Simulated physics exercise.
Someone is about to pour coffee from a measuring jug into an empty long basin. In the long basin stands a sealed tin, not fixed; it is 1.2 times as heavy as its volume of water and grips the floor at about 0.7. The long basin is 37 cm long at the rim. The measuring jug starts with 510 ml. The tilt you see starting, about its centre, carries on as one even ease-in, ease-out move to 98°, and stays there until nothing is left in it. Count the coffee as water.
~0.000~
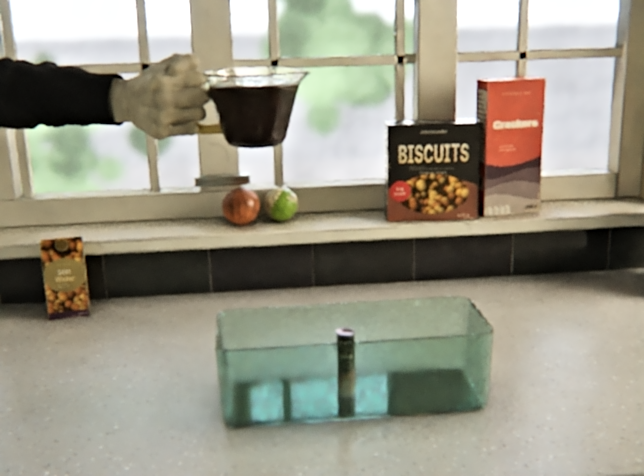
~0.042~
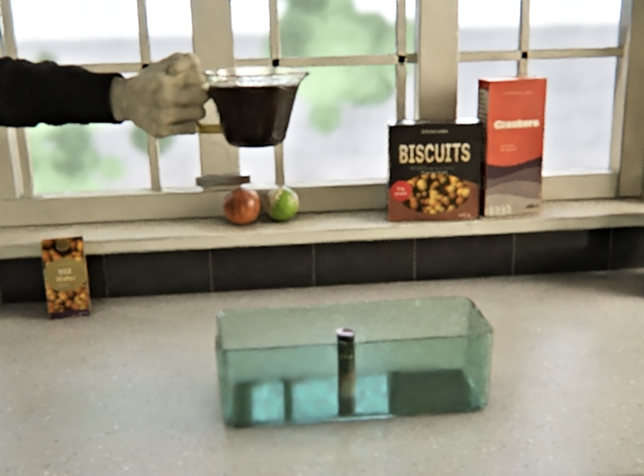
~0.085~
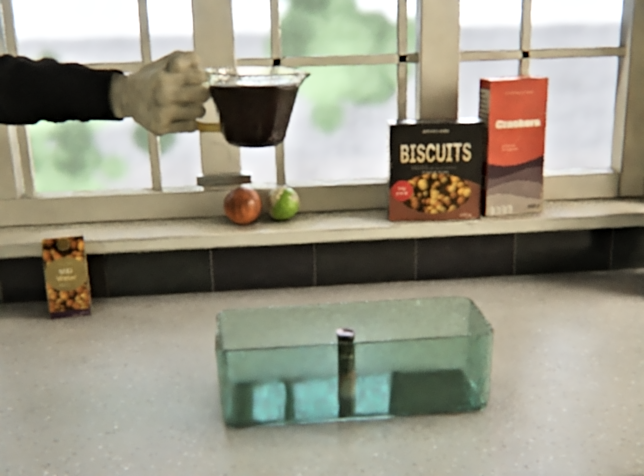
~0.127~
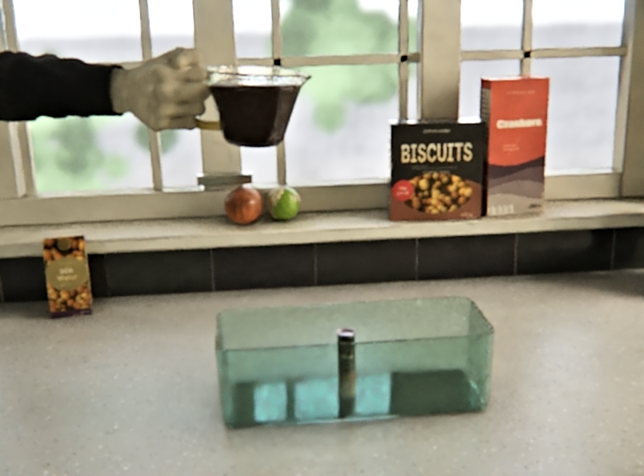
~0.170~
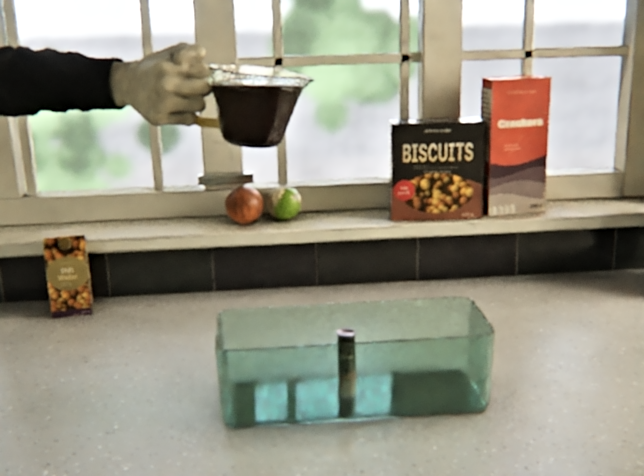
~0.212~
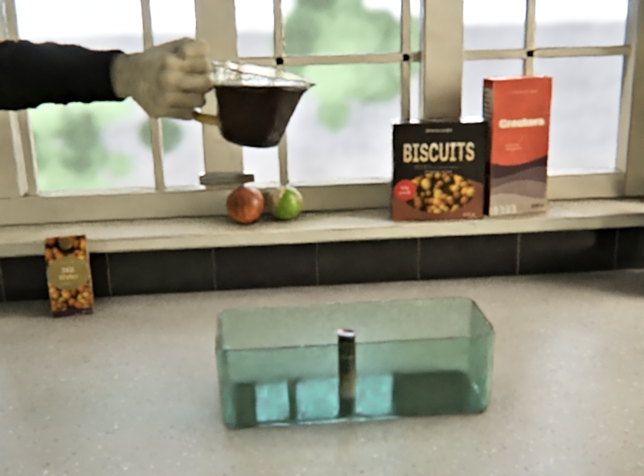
At a kitchen counter by a window, a hand holds a glass measuring jug of dark coffee above and left of an empty teal long basin with a small tin inside, then gradually tilts the jug slightly to the right.
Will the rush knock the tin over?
It keeps standing.
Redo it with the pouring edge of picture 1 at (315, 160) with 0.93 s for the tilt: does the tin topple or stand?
Then it stays up.
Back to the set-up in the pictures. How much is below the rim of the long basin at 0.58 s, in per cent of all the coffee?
Near 2 in a hundred.
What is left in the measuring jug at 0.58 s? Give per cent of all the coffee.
About 60 per cent.
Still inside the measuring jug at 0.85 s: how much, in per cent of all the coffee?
Some 8 per cent.
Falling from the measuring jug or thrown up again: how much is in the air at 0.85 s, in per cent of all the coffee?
Some 36 per cent.
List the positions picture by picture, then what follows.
The first picture shows tilt 0°; pouring edge (310, 71); surface from (210, 84) to (298, 81); the long basin's rim runs from (217, 331) to (481, 315); the tin's top is at (345, 334).
The second picture shows tilt 0°; pouring edge (311, 71); surface from (209, 84) to (298, 81).
The third picture shows tilt 2°; pouring edge (312, 73); surface from (210, 83) to (298, 81).
The fourth picture shows tilt 4°; pouring edge (313, 75); surface from (212, 82) to (300, 82).
The fifth picture shows tilt 8°; pouring edge (315, 79); surface from (213, 82) to (302, 83).
The sixth picture shows tilt 12°; pouring edge (317, 83); surface from (217, 82) to (306, 84).
By 0.58 s the tilt is 67° and 60 per cent is still to pour; the tin stands where it began.
By 0.85 s the tilt is 96° and 8 per cent is still to pour; the tin stands where it began.
By 1.13 s the tilt is 98° and 0 per cent is still to pour; the tin stands where it began.
By 1.43 s the tilt is 98° and 0 per cent is still to pour; the tin stands where it began.
At rest the tin stands where it began.
